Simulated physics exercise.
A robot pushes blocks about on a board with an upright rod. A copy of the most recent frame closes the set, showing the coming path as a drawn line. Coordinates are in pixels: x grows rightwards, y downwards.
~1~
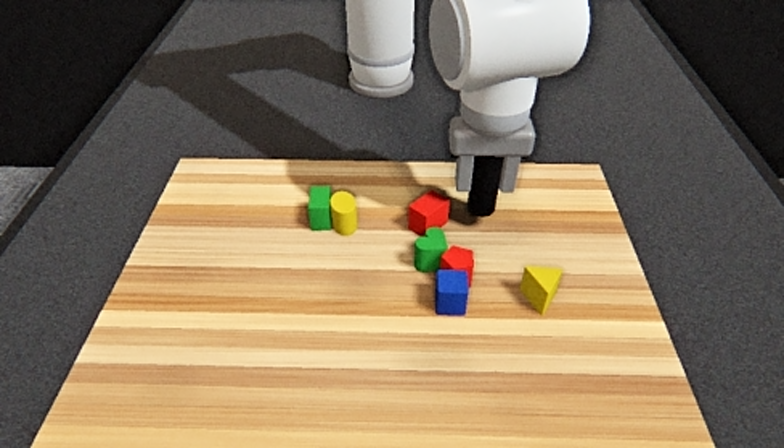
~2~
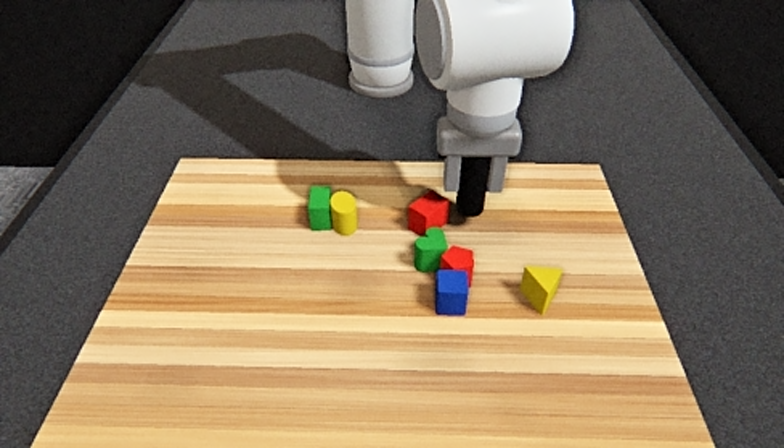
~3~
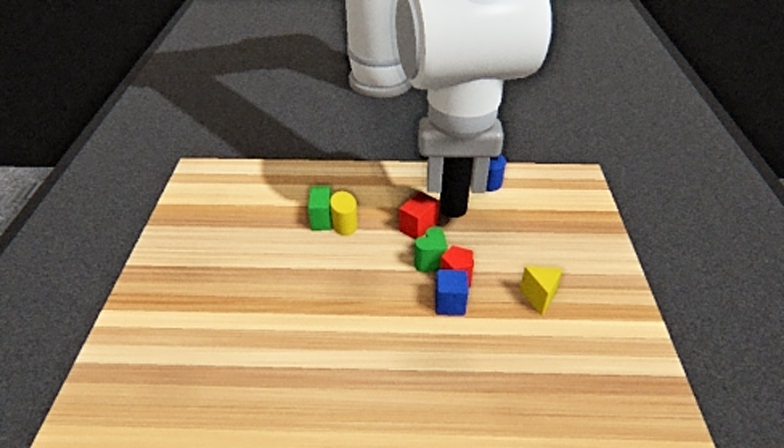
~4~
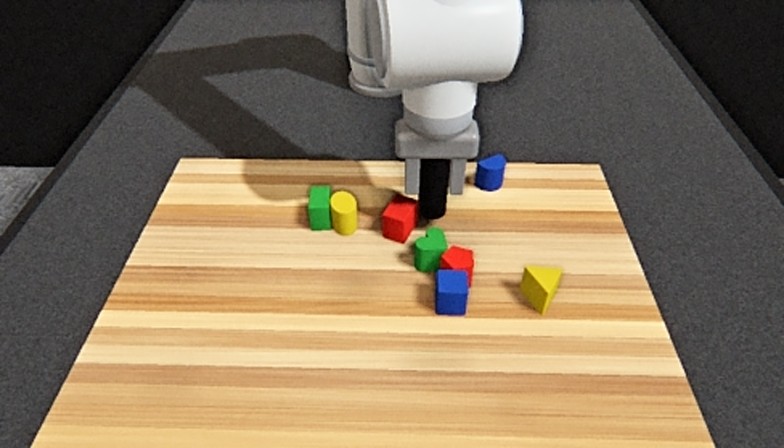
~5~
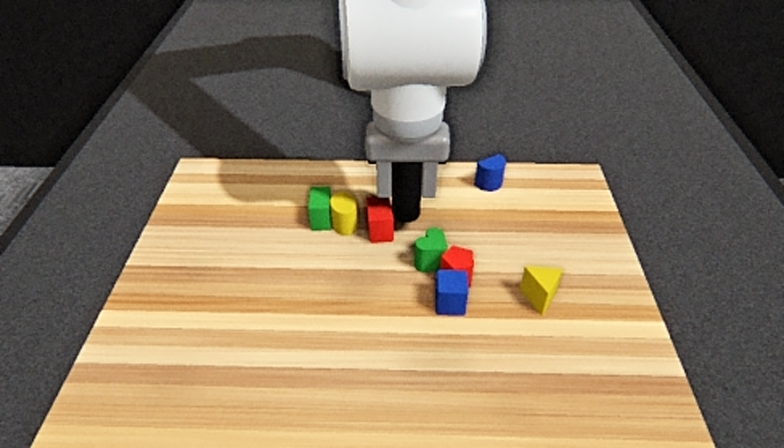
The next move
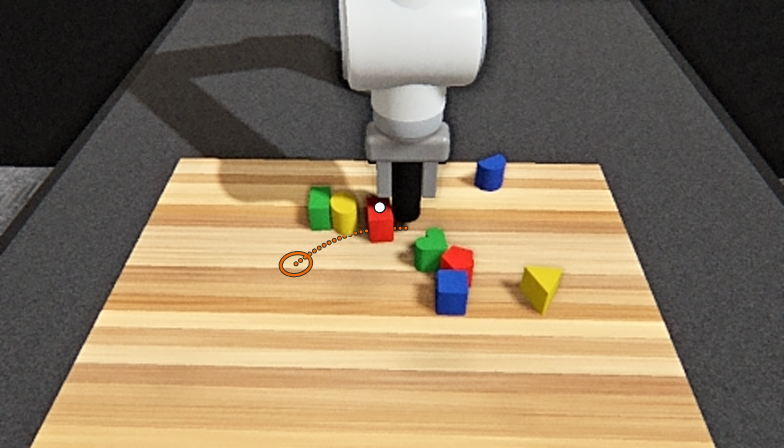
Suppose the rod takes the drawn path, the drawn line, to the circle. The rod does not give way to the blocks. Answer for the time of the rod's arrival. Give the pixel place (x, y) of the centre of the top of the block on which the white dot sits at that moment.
The top centre is at (286, 218).
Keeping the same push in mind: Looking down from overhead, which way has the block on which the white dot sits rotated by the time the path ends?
It twists clockwise.
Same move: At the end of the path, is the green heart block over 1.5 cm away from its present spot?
Short answer: No.
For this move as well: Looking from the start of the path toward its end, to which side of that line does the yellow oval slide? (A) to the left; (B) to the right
The answer is B.
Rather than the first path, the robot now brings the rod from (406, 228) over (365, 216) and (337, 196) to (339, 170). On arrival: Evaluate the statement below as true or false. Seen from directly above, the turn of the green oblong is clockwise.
My answer: True.
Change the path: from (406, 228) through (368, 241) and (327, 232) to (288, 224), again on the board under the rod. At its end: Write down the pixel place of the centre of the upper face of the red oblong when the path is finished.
Final place: (258, 197).
The line goes from (406, 228) by way of (366, 231) and (329, 243) to (296, 264); the dot is on the red oblong.
On the path given first. One third of the way, rod (365, 216); green oblong (294, 193), turned 20° clockwise; yellow oval (314, 201); red oblong (338, 209).
Two thirds of the way, rod (327, 229); green oblong (276, 187), turned 45° clockwise; yellow oval (287, 200), turned 35° clockwise; red oblong (297, 216), turned 40° clockwise.
At the end, rod (293, 249); green oblong (276, 186), turned 45° clockwise; yellow oval (283, 201), turned 50° clockwise; red oblong (286, 218), turned 55° clockwise; green heart block unmoved.
